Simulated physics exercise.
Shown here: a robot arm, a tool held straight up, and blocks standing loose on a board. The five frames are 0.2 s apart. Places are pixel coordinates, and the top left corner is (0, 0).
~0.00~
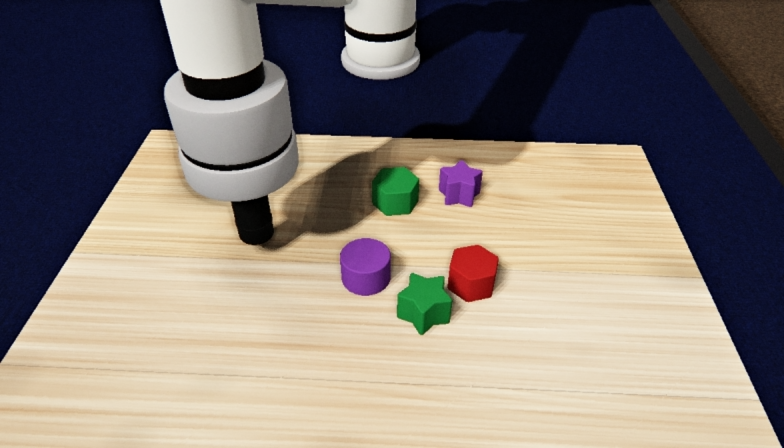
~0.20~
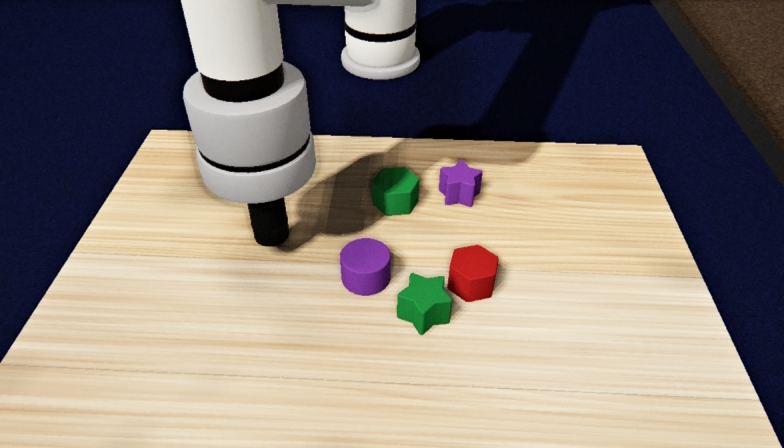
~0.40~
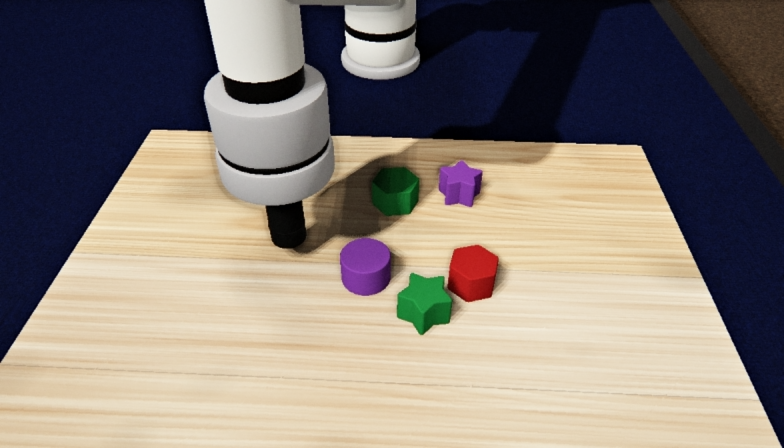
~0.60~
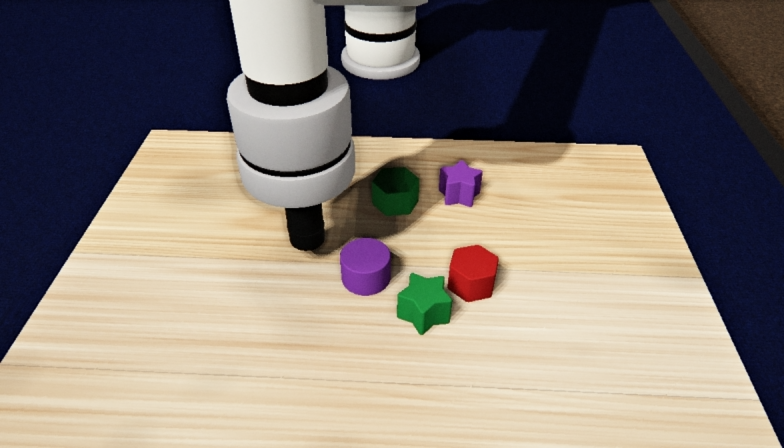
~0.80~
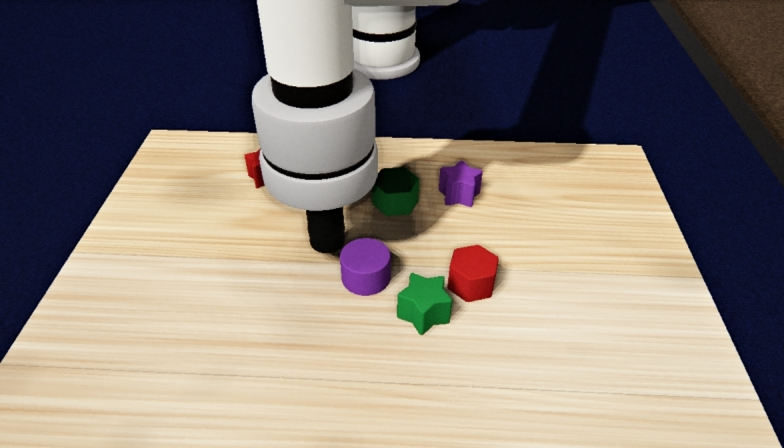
We see a robot arm holding a black tool upright over a wooden board, gliding steadily right toward a purple disc while the green, purple and red blocks stay still; a red piece behind the arm comes into view.
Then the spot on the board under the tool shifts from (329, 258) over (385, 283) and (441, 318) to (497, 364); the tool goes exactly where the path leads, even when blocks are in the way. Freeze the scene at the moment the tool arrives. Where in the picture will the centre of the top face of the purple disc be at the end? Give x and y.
It should be at (549, 368) by then.
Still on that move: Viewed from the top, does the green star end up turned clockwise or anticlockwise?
I'd predict that, seen from above, the green star rotates clockwise.
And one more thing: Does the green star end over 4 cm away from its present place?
Final answer: Yes.
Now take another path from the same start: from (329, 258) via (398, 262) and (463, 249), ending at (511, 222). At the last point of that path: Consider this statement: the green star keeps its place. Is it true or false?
This is false.
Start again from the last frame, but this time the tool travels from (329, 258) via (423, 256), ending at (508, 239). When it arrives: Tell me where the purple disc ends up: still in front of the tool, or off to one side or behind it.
In the end it is beside or behind the tool.
The first path, step by step. One third of the way, tool (386, 268); purple disc (422, 281); green star (456, 308), turned 20° clockwise.
Two thirds of the way, tool (443, 303); purple disc (483, 320); green star (520, 353), turned 30° clockwise.
At the end, tool (501, 349); purple disc (549, 368); green star (592, 406), turned 25° clockwise; red six-sided block not moved.
